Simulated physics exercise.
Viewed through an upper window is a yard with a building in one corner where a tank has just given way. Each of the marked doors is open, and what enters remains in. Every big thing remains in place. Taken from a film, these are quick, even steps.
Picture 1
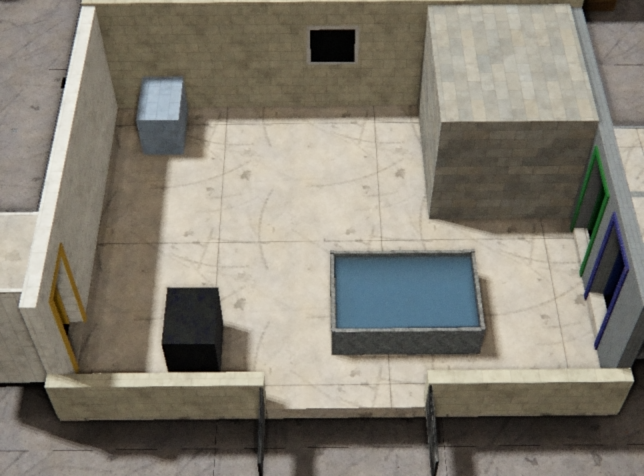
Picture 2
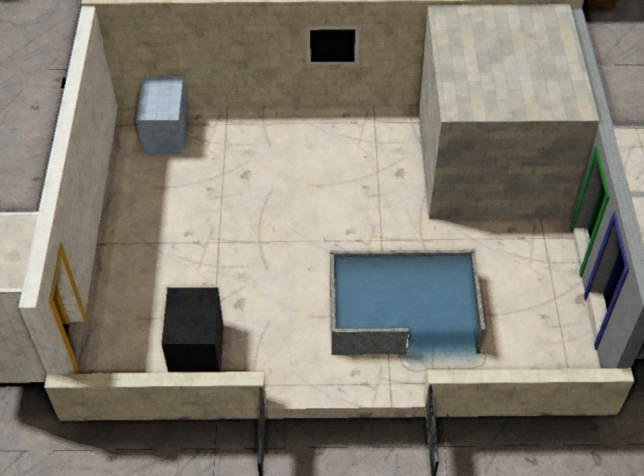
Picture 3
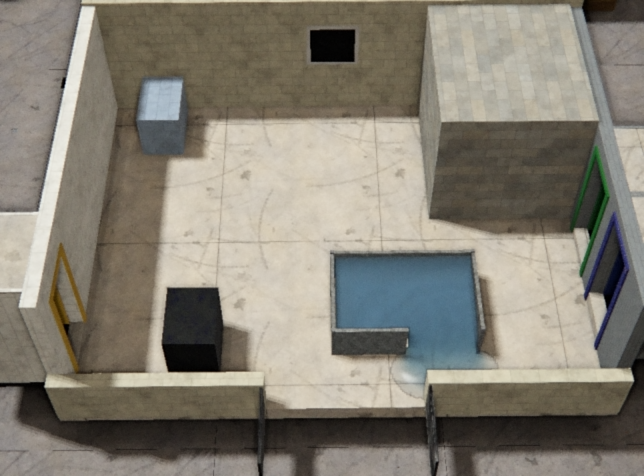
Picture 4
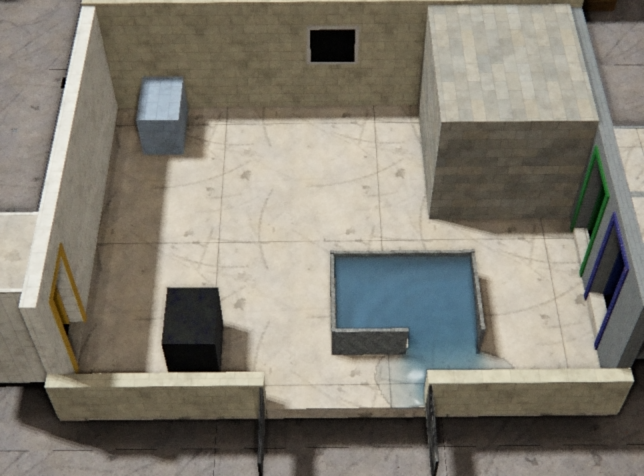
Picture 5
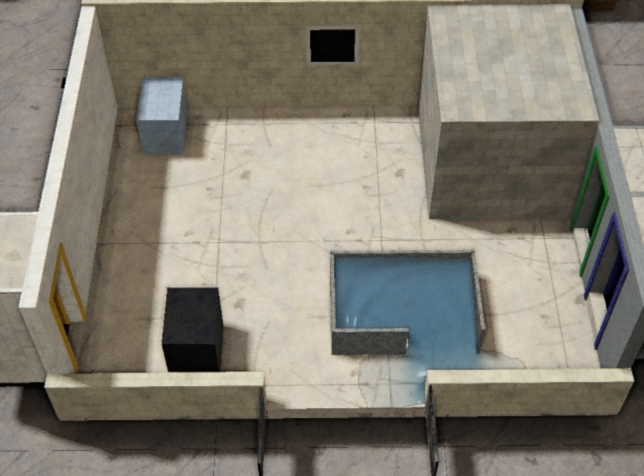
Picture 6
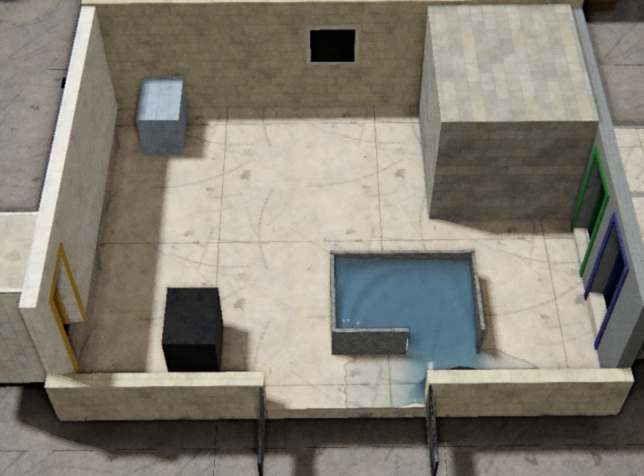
Walled yard with a corner building and a dark block, water pouring from a gap in a tank's front wall and spreading.
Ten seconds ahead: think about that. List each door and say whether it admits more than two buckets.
Blue door - admits no more than two; yellow door - admits no more than two; green door - admits no more than two.
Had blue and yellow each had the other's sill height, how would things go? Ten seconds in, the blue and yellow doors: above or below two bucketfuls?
After the swap, the blue door overshoots and the yellow door falls short.
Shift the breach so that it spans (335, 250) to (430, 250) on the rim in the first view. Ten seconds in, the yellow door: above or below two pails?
In brief, the yellow door exceeds the mark.
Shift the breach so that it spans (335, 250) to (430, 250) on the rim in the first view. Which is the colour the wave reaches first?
My pick: The one in green.
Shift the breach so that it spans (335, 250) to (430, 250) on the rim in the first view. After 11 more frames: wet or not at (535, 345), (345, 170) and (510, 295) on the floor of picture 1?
So that's left bare for the first, waterlogged for the second and left bare for the third.
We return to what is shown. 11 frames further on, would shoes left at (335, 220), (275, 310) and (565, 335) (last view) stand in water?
First spot not wet, second not wet, third soaked.
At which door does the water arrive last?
The yellow door.
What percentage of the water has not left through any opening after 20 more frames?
My figure: Some 84 per cent.
A moment on, water covers 10 % of the floor; the blue door not reached, the yellow door not reached, the green door not reached.
Next, water covers 15 % of the floor; the blue door wet at the sill, nothing in, the yellow door not reached, the green door wet at the sill, nothing in.
Then, water covers 25 % of the floor; the blue door under two buckets in, the yellow door not reached, the green door wet at the sill, nothing in.
Later, water covers 50 % of the floor; the blue door under two buckets in, the yellow door wet at the sill, nothing in, the green door under two buckets in.
In the end, water covers 75 % of the floor; the blue door under two buckets in, the yellow door under two buckets in, the green door under two buckets in.
